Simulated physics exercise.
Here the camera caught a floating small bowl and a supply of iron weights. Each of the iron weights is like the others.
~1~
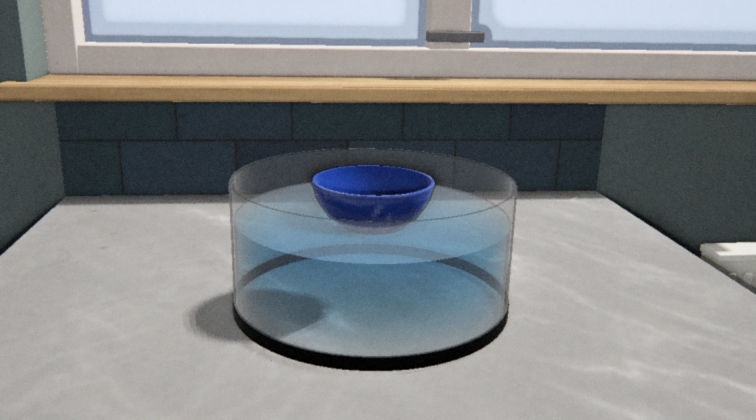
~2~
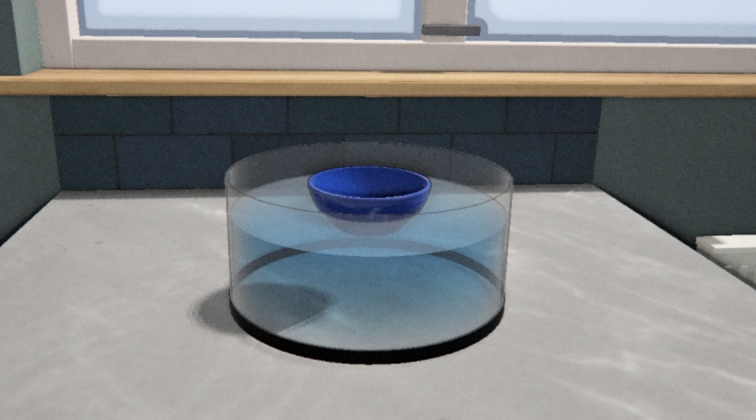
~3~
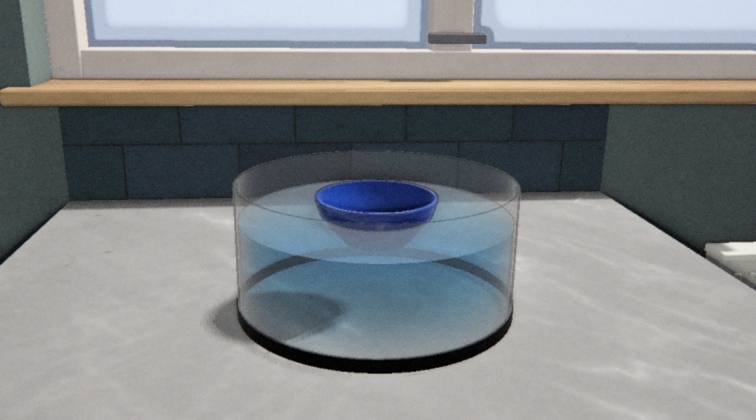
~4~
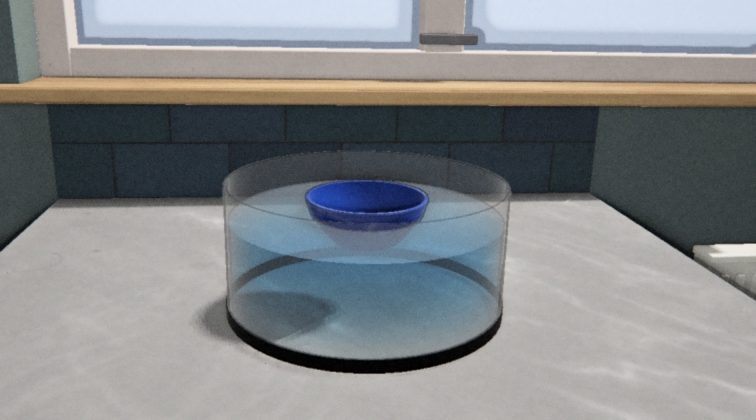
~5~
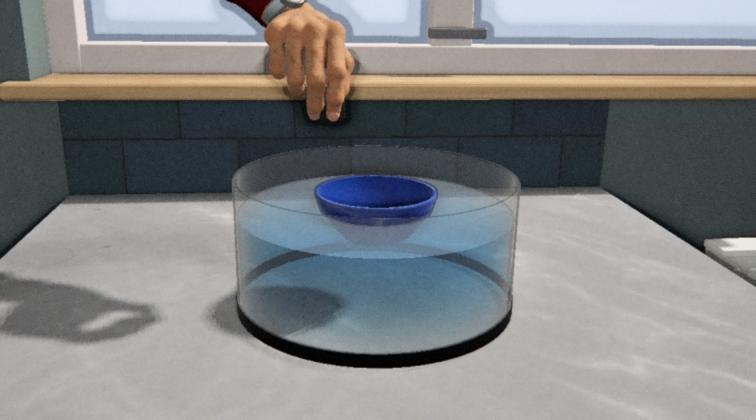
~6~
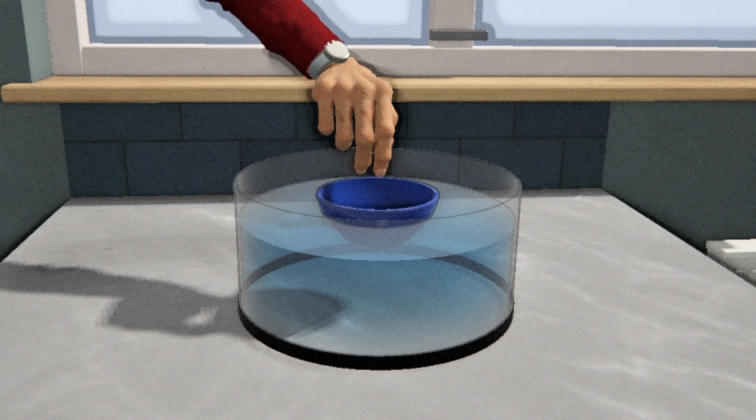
A hand reaches in over a blue bowl that settles lower while floating in water.
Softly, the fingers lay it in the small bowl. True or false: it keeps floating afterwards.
True.
A moment on, the iron weight is in and the small bowl dips.
Further on, it steadies; about a third of its side above the surface.
When it is over, the small bowl floats; about a third of its side above the surface.
